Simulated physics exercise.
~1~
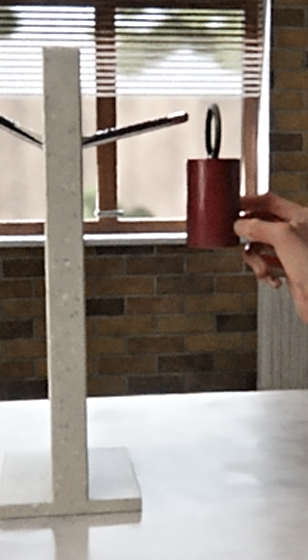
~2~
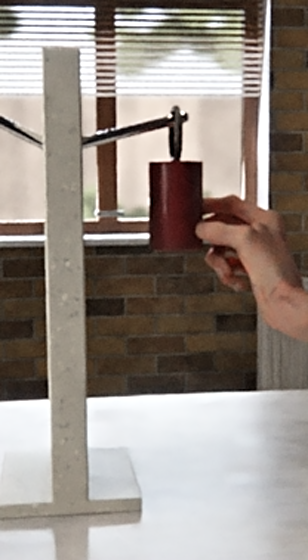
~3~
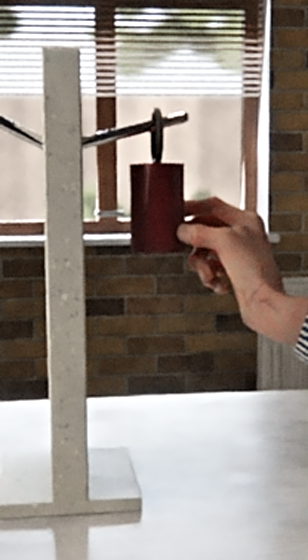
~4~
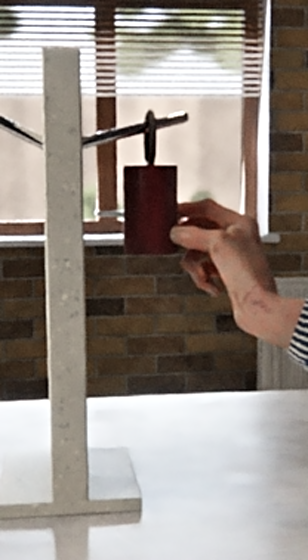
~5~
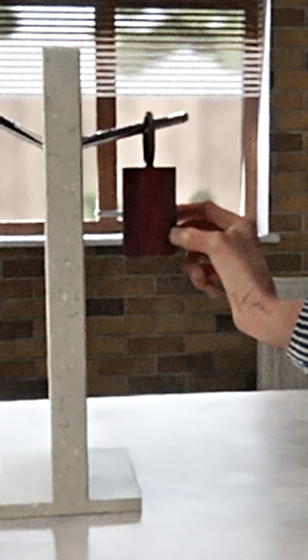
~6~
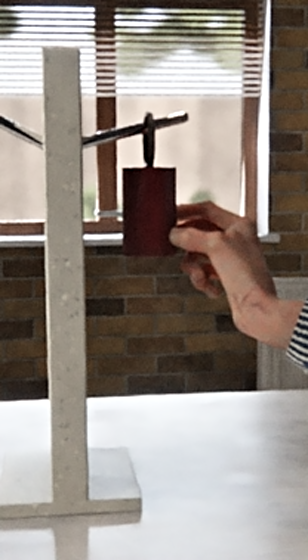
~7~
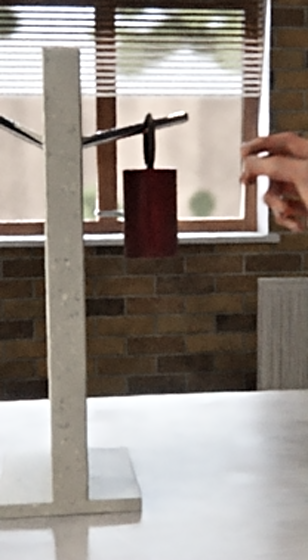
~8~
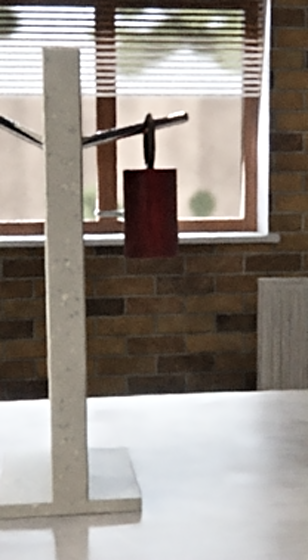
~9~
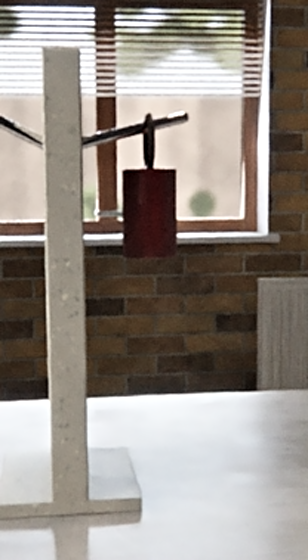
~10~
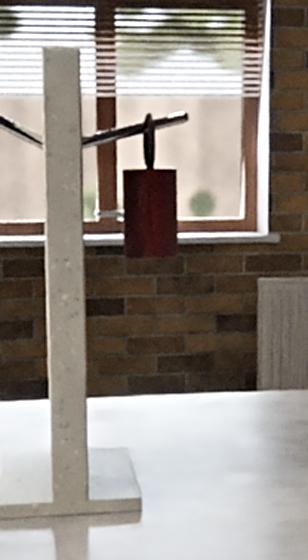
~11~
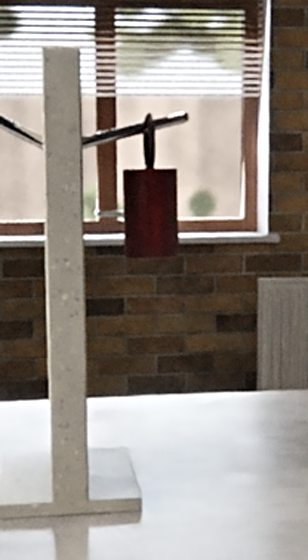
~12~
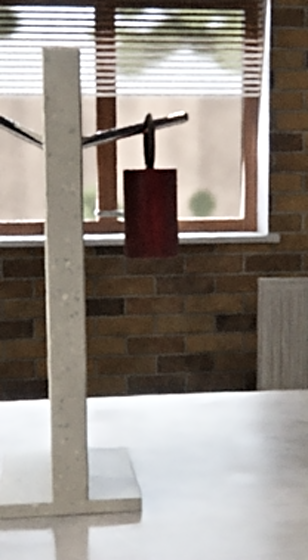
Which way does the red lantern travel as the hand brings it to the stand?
The red lantern moves to the left, going from beyond the tip of the peg to a spot along it, nearer the post.
To begin with, a hand at the right holds a red lantern with a dark ring on top, just beyond the tip of a peg on a pale stand. The hand moves the lantern to the left, bringing its ring over the end of the peg. It slides the lantern a little farther along the peg toward the post, then lowers it slightly and holds it there. Next the fingers let go, and the hand draws back to the right and out of view. The lantern does not drop, and it ends hanging still from the peg by its ring.
